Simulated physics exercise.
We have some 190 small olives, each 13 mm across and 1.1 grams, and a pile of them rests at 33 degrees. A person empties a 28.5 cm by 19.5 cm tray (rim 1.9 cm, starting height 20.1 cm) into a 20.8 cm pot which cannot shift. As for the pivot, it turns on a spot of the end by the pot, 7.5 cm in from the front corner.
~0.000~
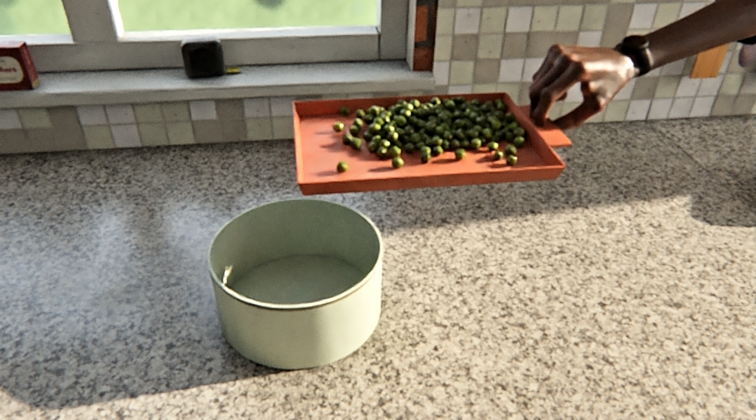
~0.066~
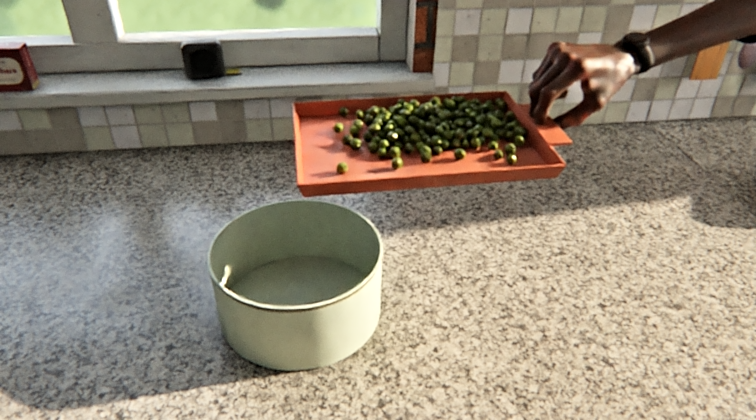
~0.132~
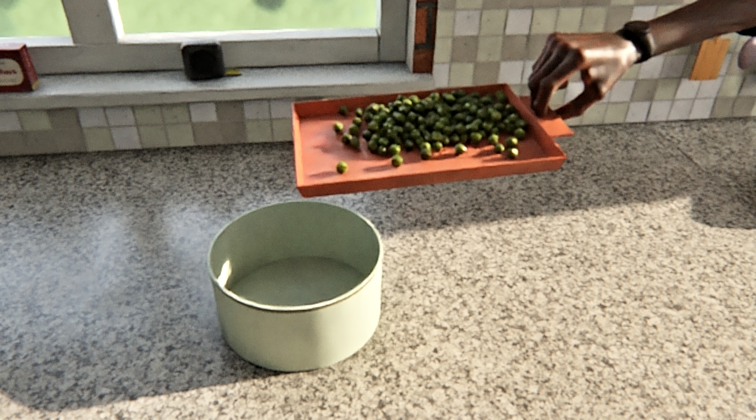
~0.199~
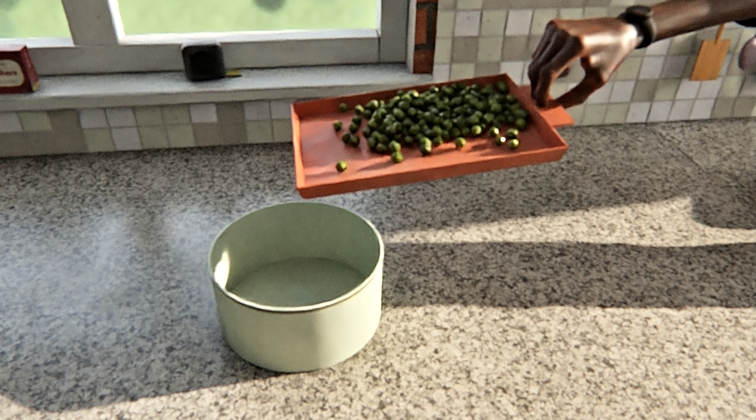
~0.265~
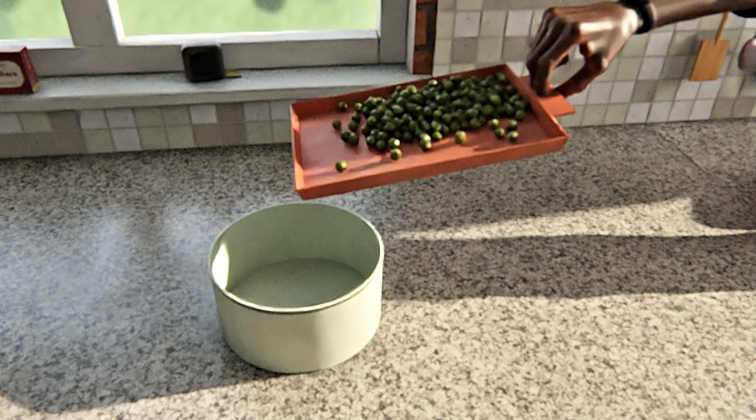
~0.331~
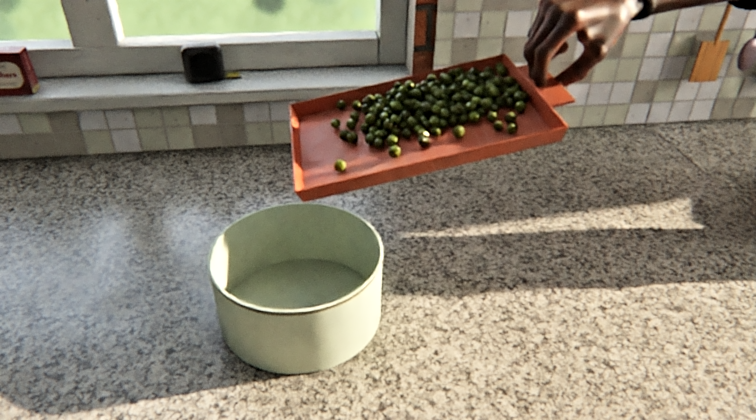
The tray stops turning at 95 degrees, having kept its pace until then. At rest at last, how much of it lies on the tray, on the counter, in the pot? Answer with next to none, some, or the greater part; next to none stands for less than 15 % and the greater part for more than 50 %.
Left on the tray: Next to none; counter: Some; pot: The greater part.
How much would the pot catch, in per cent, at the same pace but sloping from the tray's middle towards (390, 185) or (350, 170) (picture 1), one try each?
The share comes to roughly 65 in a hundred, then roughly 100 in a hundred.
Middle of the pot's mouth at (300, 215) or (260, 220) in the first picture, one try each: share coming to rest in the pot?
First try around 75 %, second around 90 %.
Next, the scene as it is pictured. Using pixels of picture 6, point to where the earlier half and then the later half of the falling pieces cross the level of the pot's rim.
Early: About (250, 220); late: About (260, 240).
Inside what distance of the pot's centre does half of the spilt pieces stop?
I'd say around 18 centimetres.
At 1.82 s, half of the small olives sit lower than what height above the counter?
About 26 centimetres.
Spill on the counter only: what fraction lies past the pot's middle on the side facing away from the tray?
Near 90 in a hundred.
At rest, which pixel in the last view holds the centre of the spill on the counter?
You'll find it at about pixel (211, 262).
After 1.23 s, tilt 50 degrees; the tray holds 95 %, the pot 0 %.
After 1.82 s, tilt 76 degrees; the tray holds 90 %, the pot 5 %.
Then, at 2.47 s, tilt 95 degrees; the tray holds 10 %, the pot 40 %.
At rest (3.5 s), tray 0 %, counter 30 %, pot 70 %.
